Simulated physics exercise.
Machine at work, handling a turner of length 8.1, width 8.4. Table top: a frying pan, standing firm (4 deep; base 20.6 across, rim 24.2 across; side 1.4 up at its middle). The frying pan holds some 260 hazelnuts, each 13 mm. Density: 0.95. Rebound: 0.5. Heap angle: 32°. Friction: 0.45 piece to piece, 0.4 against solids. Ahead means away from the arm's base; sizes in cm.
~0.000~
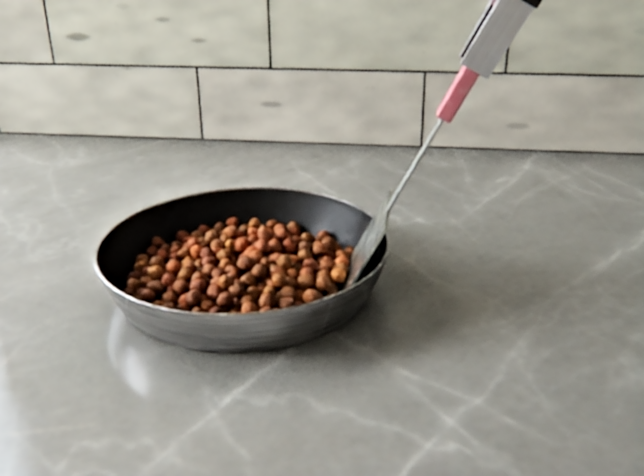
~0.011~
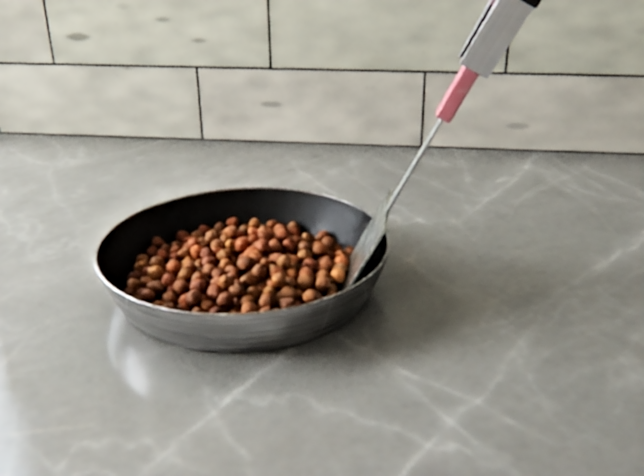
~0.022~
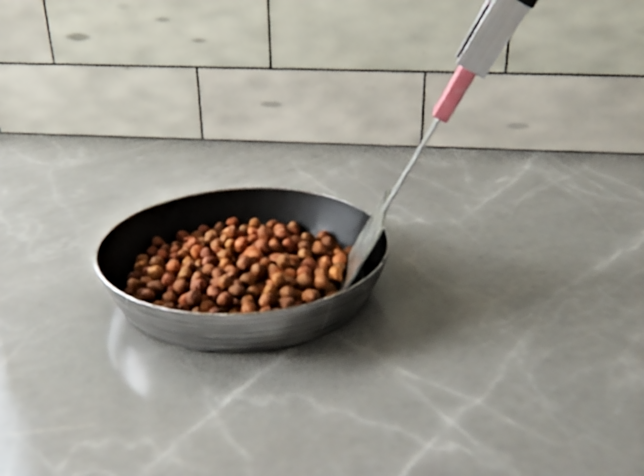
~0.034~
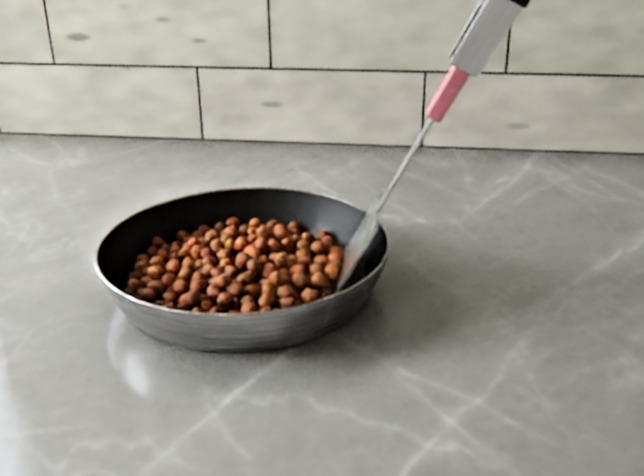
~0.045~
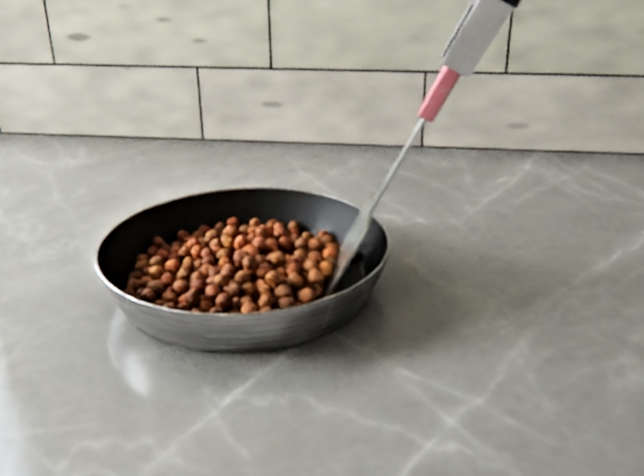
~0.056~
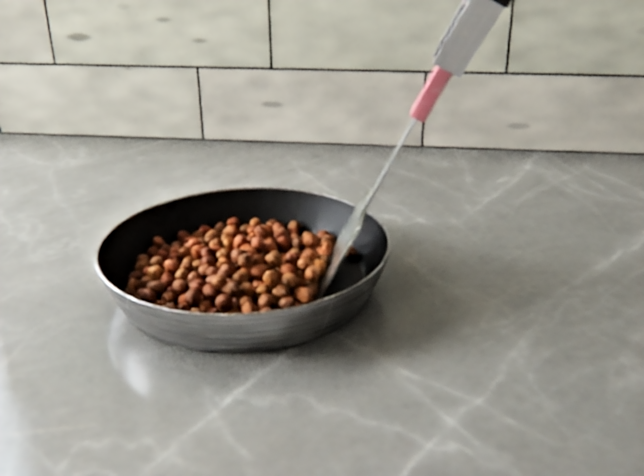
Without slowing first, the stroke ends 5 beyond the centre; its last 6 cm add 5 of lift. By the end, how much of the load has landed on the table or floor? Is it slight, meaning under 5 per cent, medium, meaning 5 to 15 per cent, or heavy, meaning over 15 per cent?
It is slight, under 5 per cent.
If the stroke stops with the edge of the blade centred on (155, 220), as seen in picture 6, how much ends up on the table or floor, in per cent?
Something close to 10 in a hundred.
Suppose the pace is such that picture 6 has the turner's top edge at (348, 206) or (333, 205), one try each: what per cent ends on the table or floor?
About 10 and 20 percent.
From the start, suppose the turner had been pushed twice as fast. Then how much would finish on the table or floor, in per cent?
Around 15 per cent would finish on the table or floor.
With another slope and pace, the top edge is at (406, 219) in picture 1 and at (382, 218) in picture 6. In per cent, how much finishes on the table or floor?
It works out to about 5 %, more or less.
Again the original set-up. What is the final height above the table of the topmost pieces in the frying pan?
Close to 4.5 centimetres high.
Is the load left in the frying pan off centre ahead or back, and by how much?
About 3.5 centimetres ahead.
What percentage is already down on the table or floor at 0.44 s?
I'd say close to 0 in a hundred.
After 0.13 s, sloping 63°, highest piece 4 above the table; 265 in the frying pan.
After 0.20 s, sloping 63°, highest piece 6 above the table; 265 in the frying pan.
After 0.44 s, sloping 63°, highest piece 4 above the table; 261 in the frying pan, 2 on the table or floor, 2 on the blade or in flight.
After 1.49 s, sloping 63°, highest piece 4 above the table; 261 in the frying pan, 4 on the table or floor.
In the end, 261 in the frying pan, 4 on the table or floor. That is 2 % on the table or floor.
